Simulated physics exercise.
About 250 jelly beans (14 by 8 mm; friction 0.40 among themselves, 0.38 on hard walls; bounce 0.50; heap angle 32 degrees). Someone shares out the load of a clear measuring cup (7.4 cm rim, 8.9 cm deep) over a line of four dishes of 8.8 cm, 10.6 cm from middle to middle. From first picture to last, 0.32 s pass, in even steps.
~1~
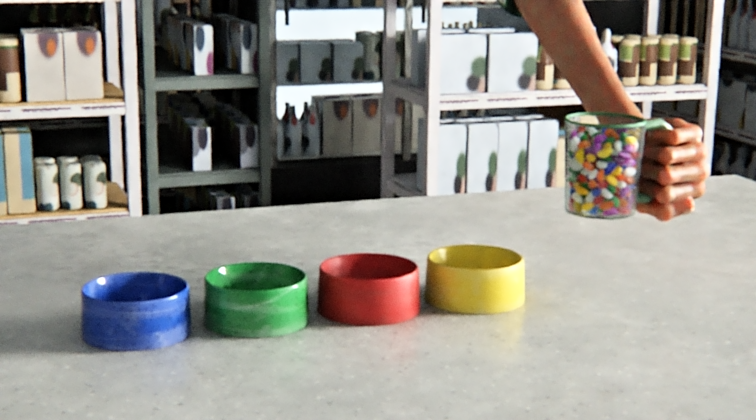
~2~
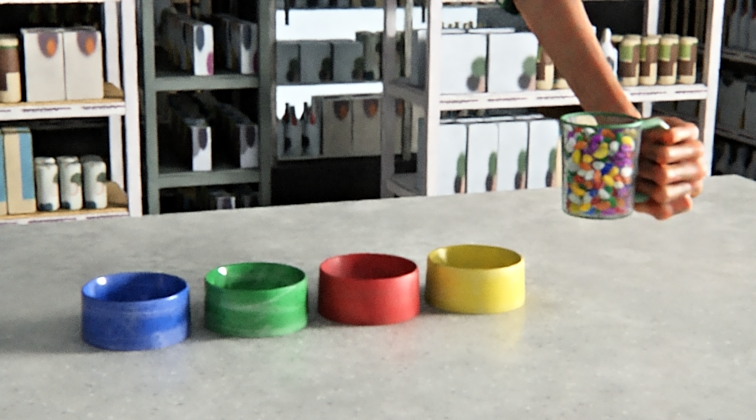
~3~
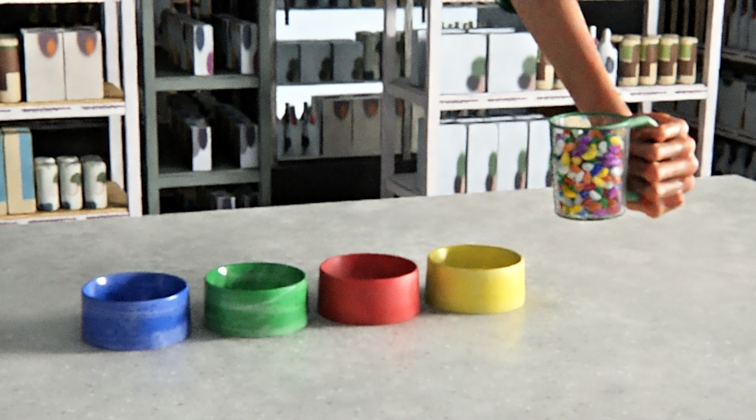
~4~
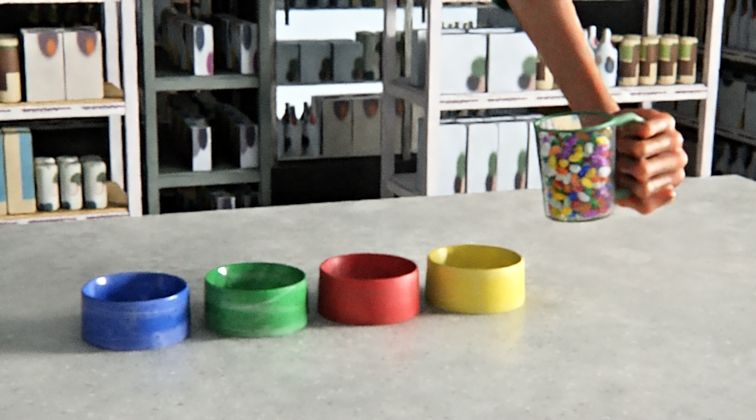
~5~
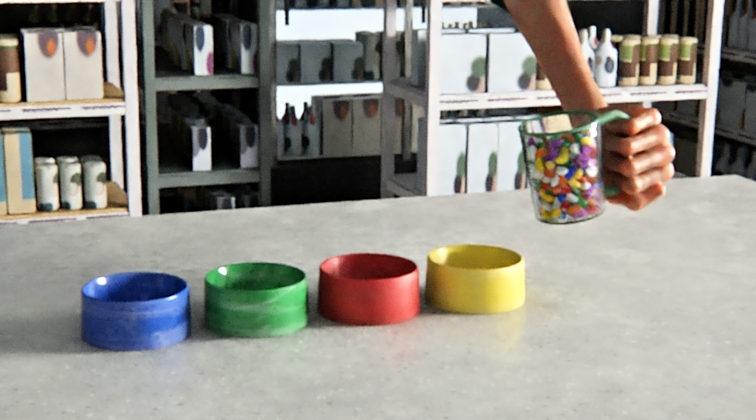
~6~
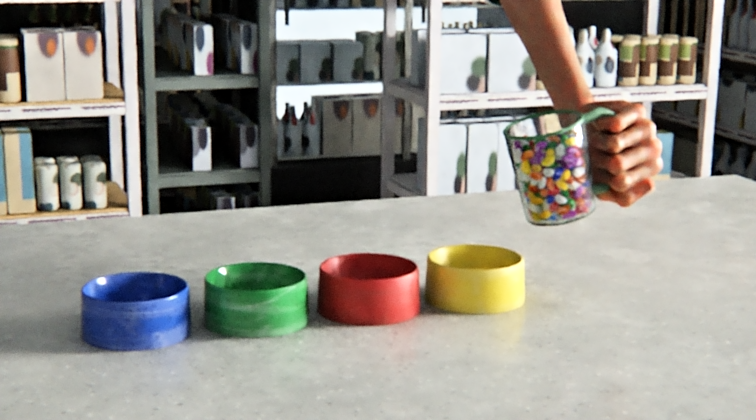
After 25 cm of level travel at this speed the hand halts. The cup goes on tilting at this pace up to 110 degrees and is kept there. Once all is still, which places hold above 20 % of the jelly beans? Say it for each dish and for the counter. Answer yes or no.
Red no, blue no, green yes, yellow no, counter yes.
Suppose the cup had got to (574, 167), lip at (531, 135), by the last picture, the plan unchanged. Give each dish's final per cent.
Red 10; blue 0; green 40; yellow 0.
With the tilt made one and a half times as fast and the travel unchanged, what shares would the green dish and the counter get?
Green 50; counter 40.
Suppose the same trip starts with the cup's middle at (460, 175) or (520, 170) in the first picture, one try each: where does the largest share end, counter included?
Most goes to: Blue, then counter.
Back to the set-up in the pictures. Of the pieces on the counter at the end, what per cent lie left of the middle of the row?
Some 60 per cent.
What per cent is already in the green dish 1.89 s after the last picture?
Near 35 per cent so far.
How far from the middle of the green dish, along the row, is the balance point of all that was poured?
About 3 cm to its right.
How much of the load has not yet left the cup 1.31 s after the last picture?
About 95 per cent.
Then, 0.79 s after the last picture, tilt 60 degrees; cup holds 100 %.
Then, 1.31 s after the last picture, tilt 89 degrees; cup holds 95 %, green 5 %.
Then, 1.89 s after the last picture, tilt 110 degrees; cup holds 35 %, green 35 %.
In the end, red 0 %, blue 0 %, green 50 %, yellow 0 %, counter 50 %.
